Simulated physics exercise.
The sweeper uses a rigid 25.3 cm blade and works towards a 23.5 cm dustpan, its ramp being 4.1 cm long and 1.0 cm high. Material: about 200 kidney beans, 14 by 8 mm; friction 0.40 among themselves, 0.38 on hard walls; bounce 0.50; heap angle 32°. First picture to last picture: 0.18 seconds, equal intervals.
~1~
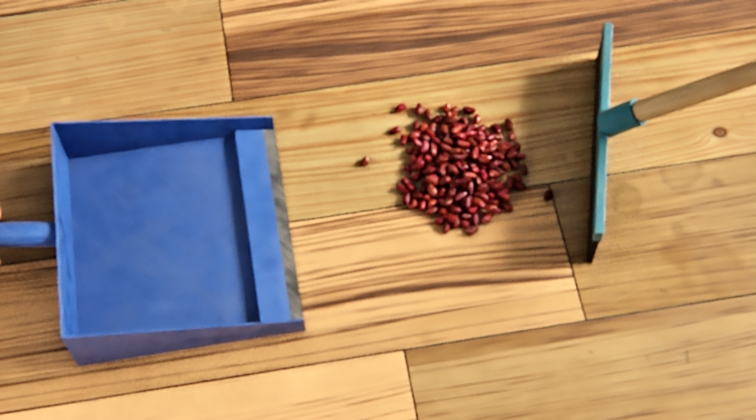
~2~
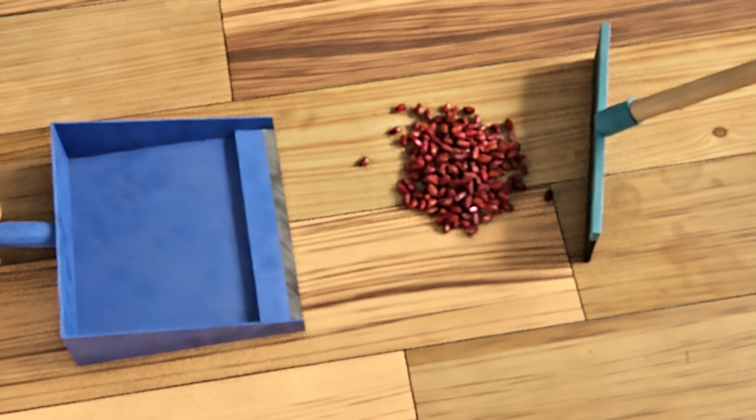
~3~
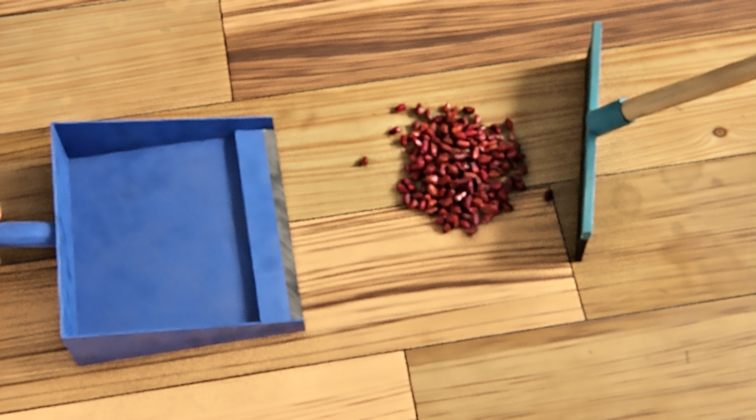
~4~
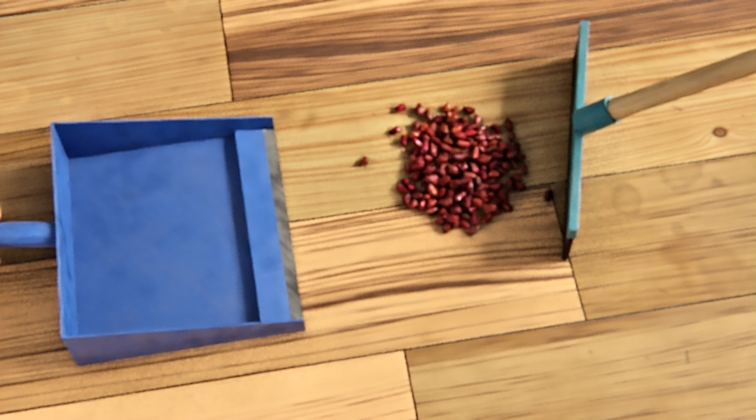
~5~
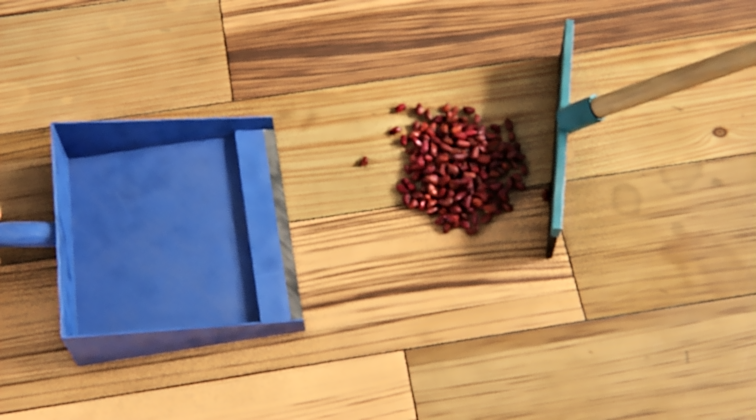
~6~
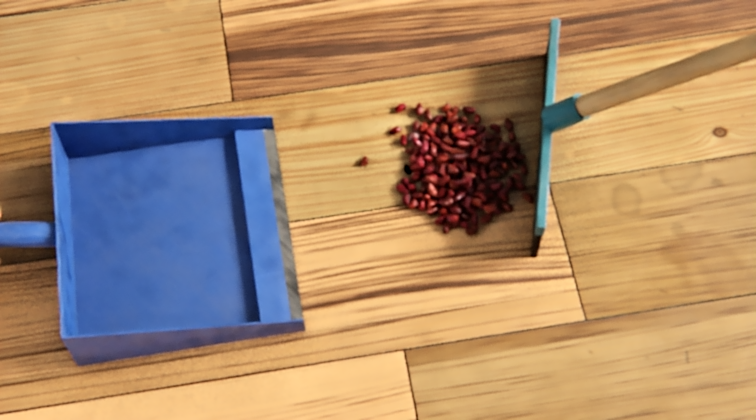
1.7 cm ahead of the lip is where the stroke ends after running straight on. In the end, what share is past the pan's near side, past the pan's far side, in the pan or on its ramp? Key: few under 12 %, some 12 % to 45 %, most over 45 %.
Past the pan's near side = few, past the pan's far side = some, in the pan or on its ramp = some.
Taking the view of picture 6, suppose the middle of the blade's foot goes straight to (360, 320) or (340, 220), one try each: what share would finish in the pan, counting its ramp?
Some 0 in a hundred and 5 in a hundred.
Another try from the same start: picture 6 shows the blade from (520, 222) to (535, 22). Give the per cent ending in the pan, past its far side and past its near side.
The pan gets 25, the far side 40 and the near side 0.
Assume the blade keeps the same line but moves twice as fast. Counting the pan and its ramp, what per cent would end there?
In that case some 30 per cent.
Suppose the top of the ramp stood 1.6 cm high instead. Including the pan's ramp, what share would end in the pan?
I'd guess close to 20 per cent.
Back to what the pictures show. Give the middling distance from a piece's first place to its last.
Median: Approx. 18 cm.
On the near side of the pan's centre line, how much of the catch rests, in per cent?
Estimate: Close to 10 %.
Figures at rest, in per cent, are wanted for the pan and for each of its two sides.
Near side 0 %, far side 35 %, pan 20 %.
Then, 0.27 s after the last picture, middle of the blade 17 cm from the lip; 0 % over the lip, far side 10 %, near side 0 %.
Then, 0.45 s after the last picture, middle of the blade 9 cm from the lip; 0 % over the lip, far side 20 %, near side 0 %.
Then, 0.75 s after the last picture, middle of the blade 5 cm from the lip; 20 % over the lip, far side 35 %, near side 0 %.
In the end, near side 0 %, far side 35 %, pan 20 %, in front of the lip or behind the blade 45 %.
